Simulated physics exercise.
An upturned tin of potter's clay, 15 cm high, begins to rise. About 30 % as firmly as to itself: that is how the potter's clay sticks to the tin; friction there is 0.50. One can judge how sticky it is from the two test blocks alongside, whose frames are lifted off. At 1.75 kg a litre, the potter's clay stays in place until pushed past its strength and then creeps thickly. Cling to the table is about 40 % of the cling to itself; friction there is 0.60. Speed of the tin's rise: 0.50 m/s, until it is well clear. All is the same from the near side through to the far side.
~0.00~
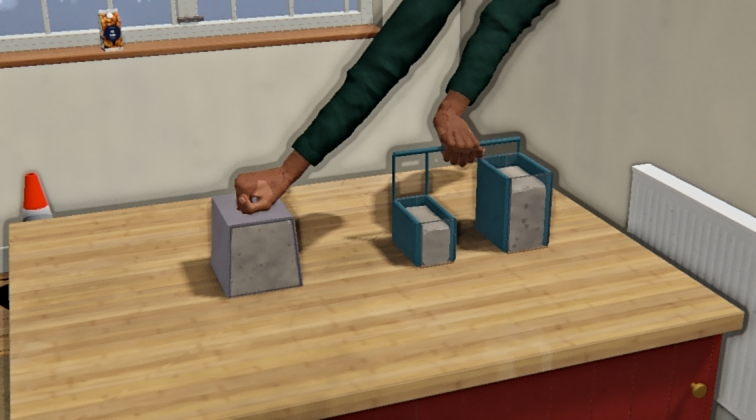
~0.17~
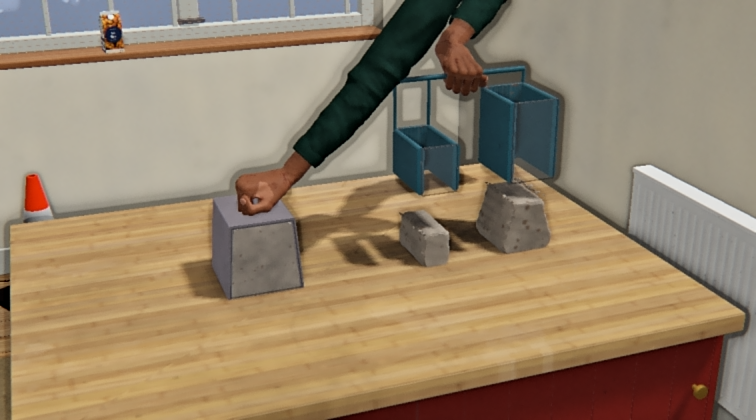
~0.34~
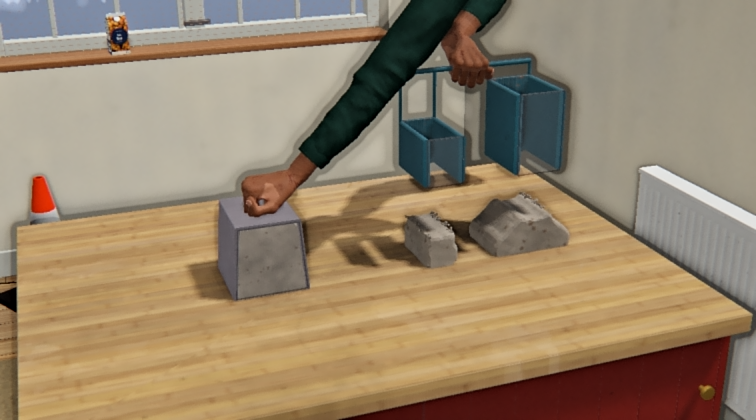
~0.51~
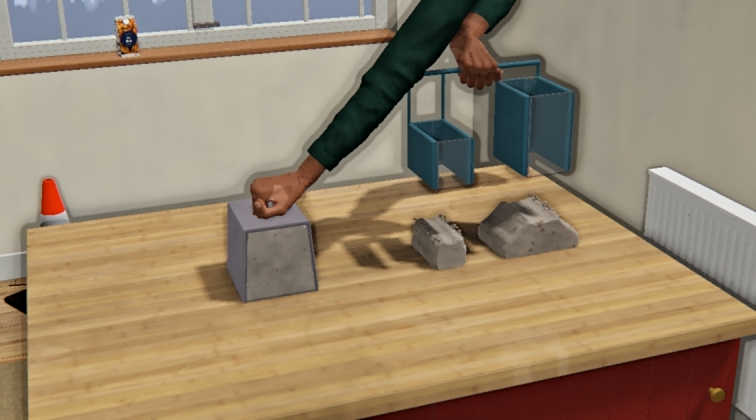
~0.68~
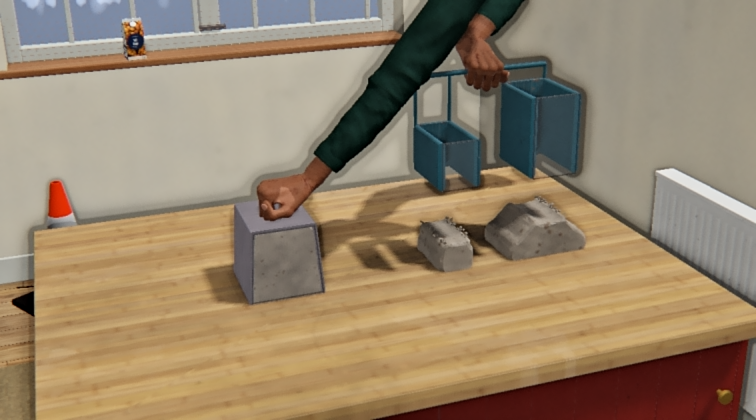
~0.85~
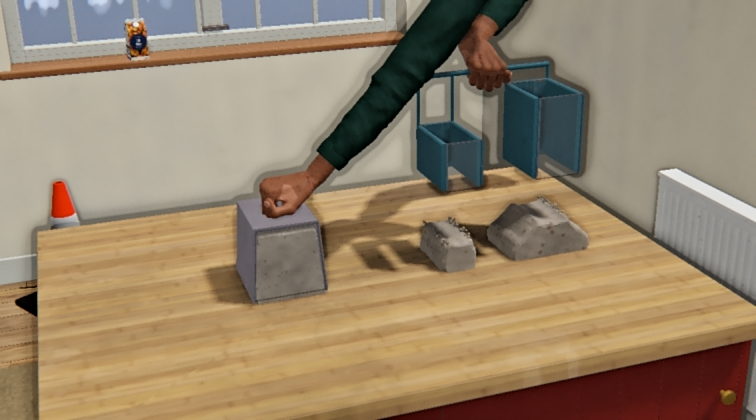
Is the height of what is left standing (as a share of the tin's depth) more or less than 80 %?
Less.
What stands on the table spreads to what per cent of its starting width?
About 190 per cent.
After 1.05 s, the tin is up by 10.0 cm.
After 1.28 s, the tin is up by 21 cm; what stands on the table is 63 % of the tin's depth.
After 1.51 s, the tin is up by 27 cm; what stands on the table is 61 % of the tin's depth.
After 1.75 s, the tin is up by 27 cm; what stands on the table is 61 % of the tin's depth.
After 1.85 s, at the end, the tin is up by 27 cm; what stands on the table is 61 % of the tin's depth.
